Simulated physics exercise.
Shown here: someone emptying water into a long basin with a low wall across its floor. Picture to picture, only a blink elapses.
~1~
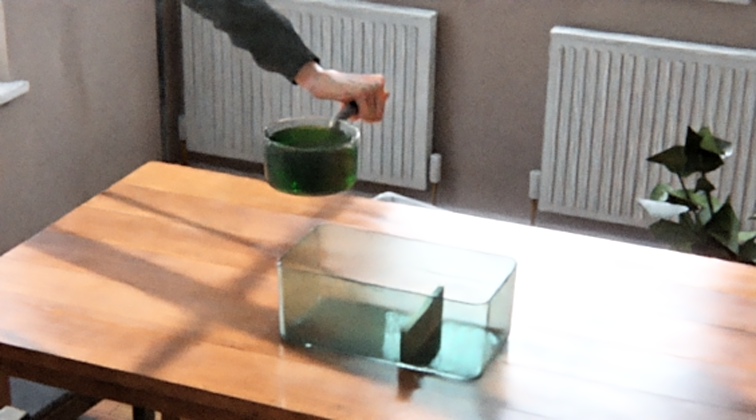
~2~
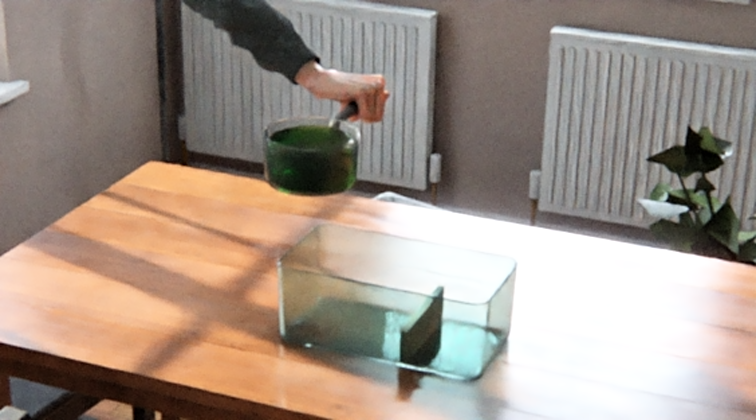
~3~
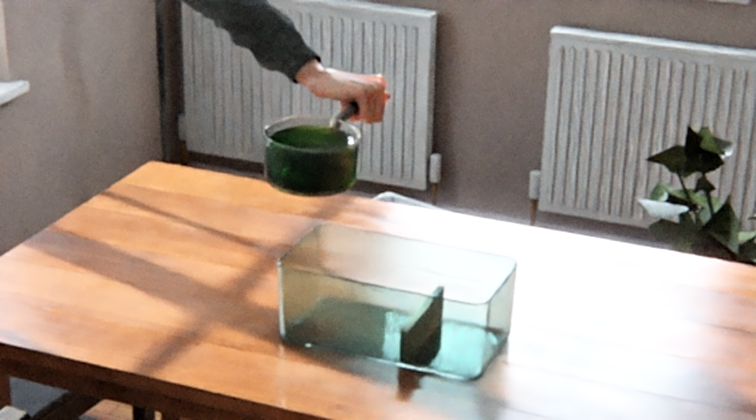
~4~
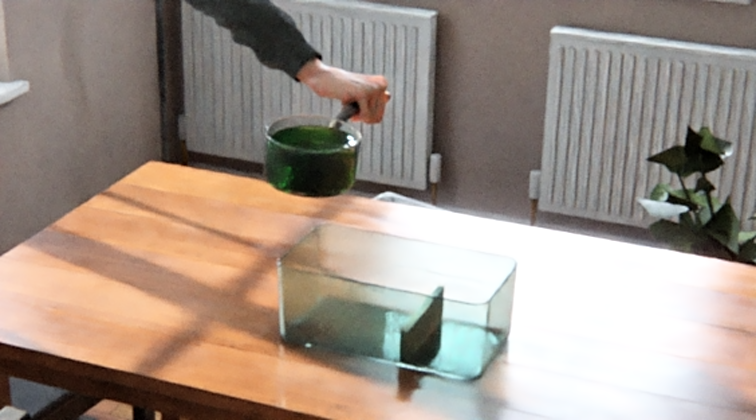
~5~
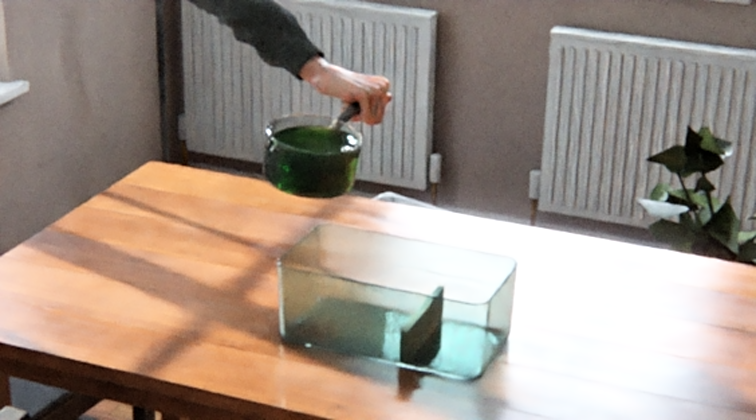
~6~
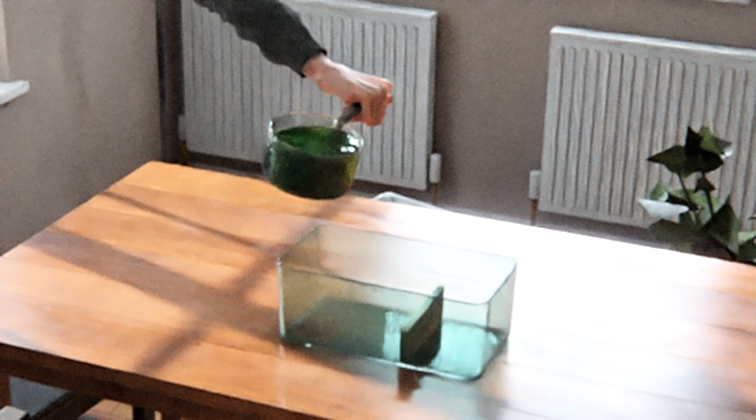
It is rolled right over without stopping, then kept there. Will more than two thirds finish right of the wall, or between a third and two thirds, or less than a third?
Right of the wall there will be less than a third.
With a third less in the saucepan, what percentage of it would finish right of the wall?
5 per cent.
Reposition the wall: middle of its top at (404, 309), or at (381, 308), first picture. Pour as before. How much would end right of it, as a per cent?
Respectively 40 and 70 per cent, approximately.
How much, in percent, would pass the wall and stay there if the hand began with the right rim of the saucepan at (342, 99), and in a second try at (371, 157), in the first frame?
One after the other: 5 %, 25 %.
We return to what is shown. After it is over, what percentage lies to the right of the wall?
Share approx. 5 %.
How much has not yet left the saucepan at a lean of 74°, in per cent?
45 per cent or so.
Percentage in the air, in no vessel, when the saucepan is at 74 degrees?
About 35 per cent.
A moment on, the saucepan is tipped part way and 47 per cent is still to pour, 19 is left of the wall and 0 right of it.
Next, the saucepan is tipped right over and 5 per cent is still to pour, 86 is left of the wall and 1 right of it.
Then the saucepan is tipped right over and 0 per cent is still to pour, 96 is left of the wall and 3 right of it.
Later the saucepan is tipped right over and 0 per cent is still to pour, 96 is left of the wall and 3 right of it.
Finally, 96 per cent lies left of the wall, 3 right of it and 1 outside.
